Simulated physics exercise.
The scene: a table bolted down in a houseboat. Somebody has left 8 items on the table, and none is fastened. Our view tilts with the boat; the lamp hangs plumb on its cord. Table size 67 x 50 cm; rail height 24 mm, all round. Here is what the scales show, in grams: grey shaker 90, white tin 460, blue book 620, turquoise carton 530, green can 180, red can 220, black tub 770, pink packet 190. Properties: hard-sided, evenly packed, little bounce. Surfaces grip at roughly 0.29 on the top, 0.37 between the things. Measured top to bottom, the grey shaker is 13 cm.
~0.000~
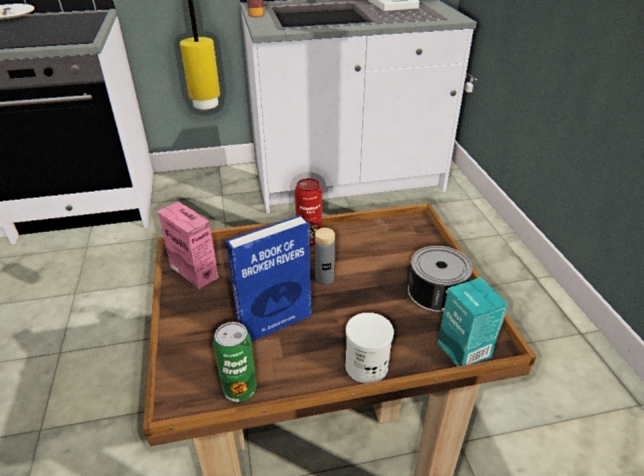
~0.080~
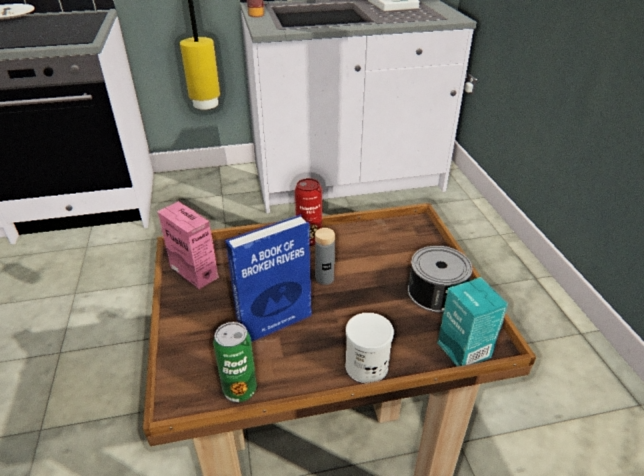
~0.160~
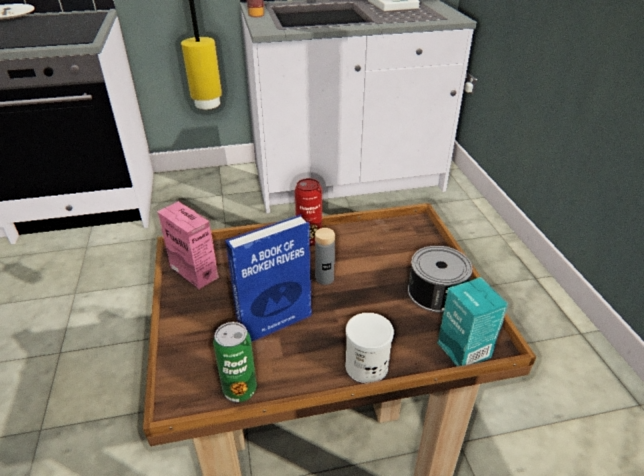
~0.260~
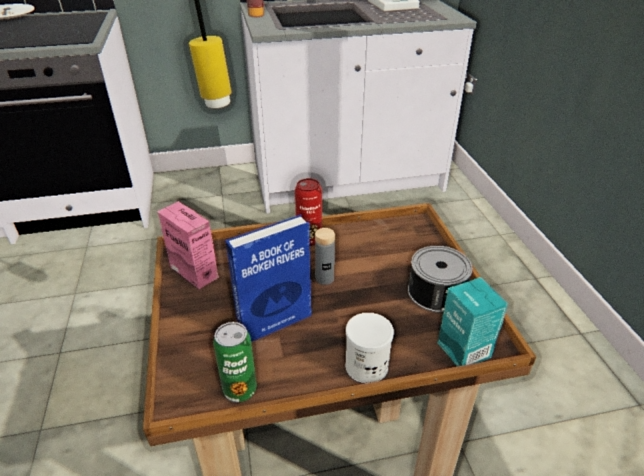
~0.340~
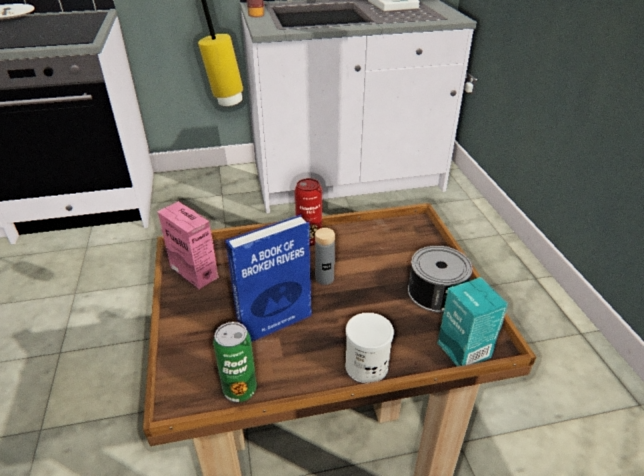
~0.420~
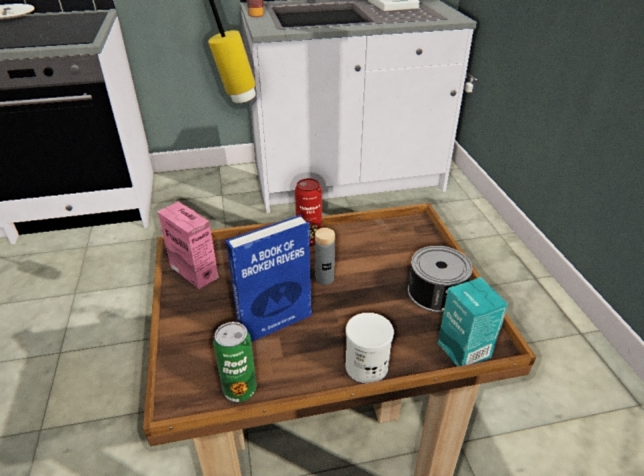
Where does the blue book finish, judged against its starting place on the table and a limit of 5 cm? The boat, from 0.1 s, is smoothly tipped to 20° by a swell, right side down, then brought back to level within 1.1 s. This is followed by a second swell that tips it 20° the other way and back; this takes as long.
It finishes inside the limit.
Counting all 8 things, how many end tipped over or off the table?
It adds up to 0.
By 0.82 s, floor tilted 16°, right side down; blue book 3 cm from its spot near (287, 280); turquoise carton 3 cm from its spot; pink packet 3 cm from its spot.
By 1.72 s, floor tilted 20°, left side down; blue book 4 cm from its spot near (294, 279); turquoise carton 5 cm from its spot; pink packet 4 cm from its spot.
By 1.92 s, floor tilted 16°, left side down; blue book 2 cm from its spot near (281, 280); turquoise carton 2 cm from its spot; pink packet 2 cm from its spot.
When it is over (2.8 s), all 8 within 5 cm of the start. In the last view, blue book near (273, 282).
